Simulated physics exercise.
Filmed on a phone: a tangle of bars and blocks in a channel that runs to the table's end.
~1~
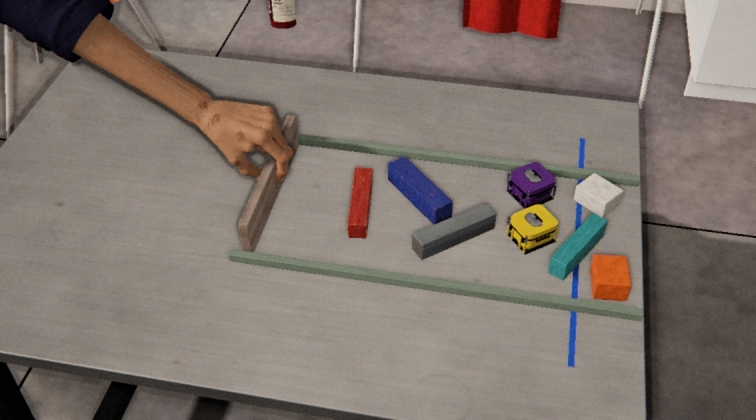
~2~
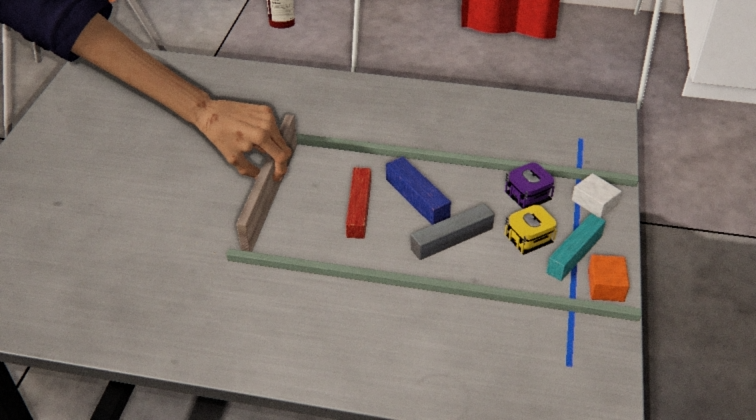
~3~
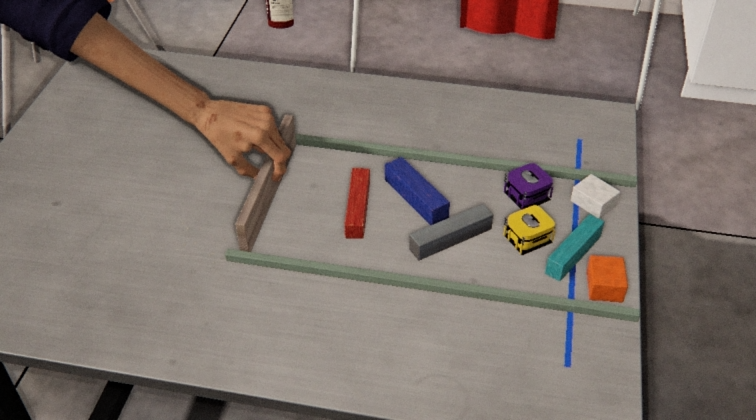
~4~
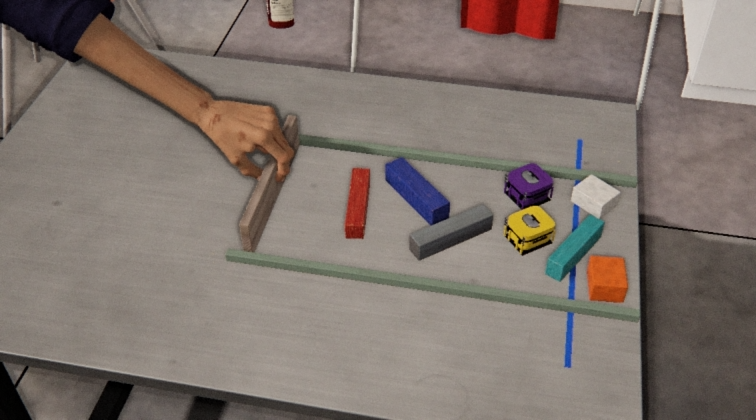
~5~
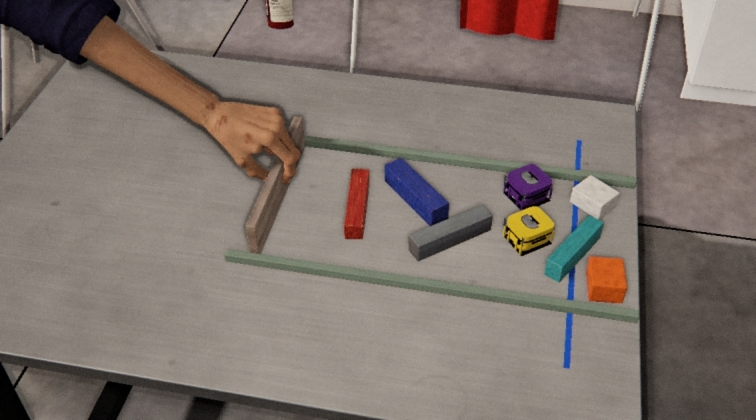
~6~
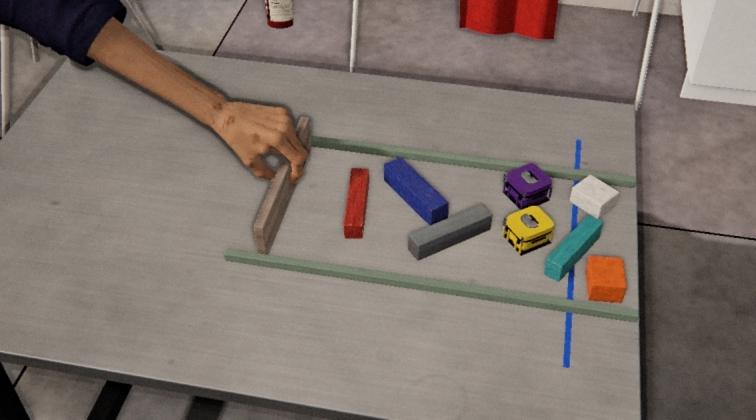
A hand holds a wooden board still, then slides it slightly right toward scattered coloured blocks.
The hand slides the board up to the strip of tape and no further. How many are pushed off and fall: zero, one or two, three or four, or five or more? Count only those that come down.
The number that fall off is three or four.
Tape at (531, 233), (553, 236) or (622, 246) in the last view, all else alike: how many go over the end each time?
Down on the floor: 1, 3 and 7.
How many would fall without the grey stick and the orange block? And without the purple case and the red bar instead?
2 in the first case, 2 in the second.
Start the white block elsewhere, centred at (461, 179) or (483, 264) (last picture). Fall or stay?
The white block survives; does not fall.
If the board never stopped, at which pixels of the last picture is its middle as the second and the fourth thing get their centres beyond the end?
Near (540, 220) and (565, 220).
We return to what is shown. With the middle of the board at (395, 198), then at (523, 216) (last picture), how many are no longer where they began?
By then 2, and 8.
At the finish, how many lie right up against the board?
In contact: 2.
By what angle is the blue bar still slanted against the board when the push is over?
Some 0 degrees.
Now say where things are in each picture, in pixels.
Orange block (610, 278); white block (598, 195); turquoise bar (578, 246); board (271, 181); tape (578, 238), in the first picture.
White block (597, 196); grey stick (453, 232), in the second picture.
Turquoise bar (575, 247); board (268, 181), in the third picture.
Orange block (607, 279); blue bar (417, 191), in the fourth picture.
White block (595, 197); purple case (528, 188), in the fifth picture.
Orange block (606, 279); white block (594, 197); turquoise bar (574, 247); board (285, 183); tape (573, 239), in the sixth picture.
A little later, none off yet; orange block at rest near (606, 279); white block at rest near (594, 197); turquoise bar at rest near (574, 247).
Next, none off yet; orange block shifted about its own width near (637, 288); white block shifted about its own width near (625, 198); turquoise bar shifted about its own width near (627, 260).
When it is over, the number that fall off is three or four; down, yellow case, turquoise bar, white block and orange block.
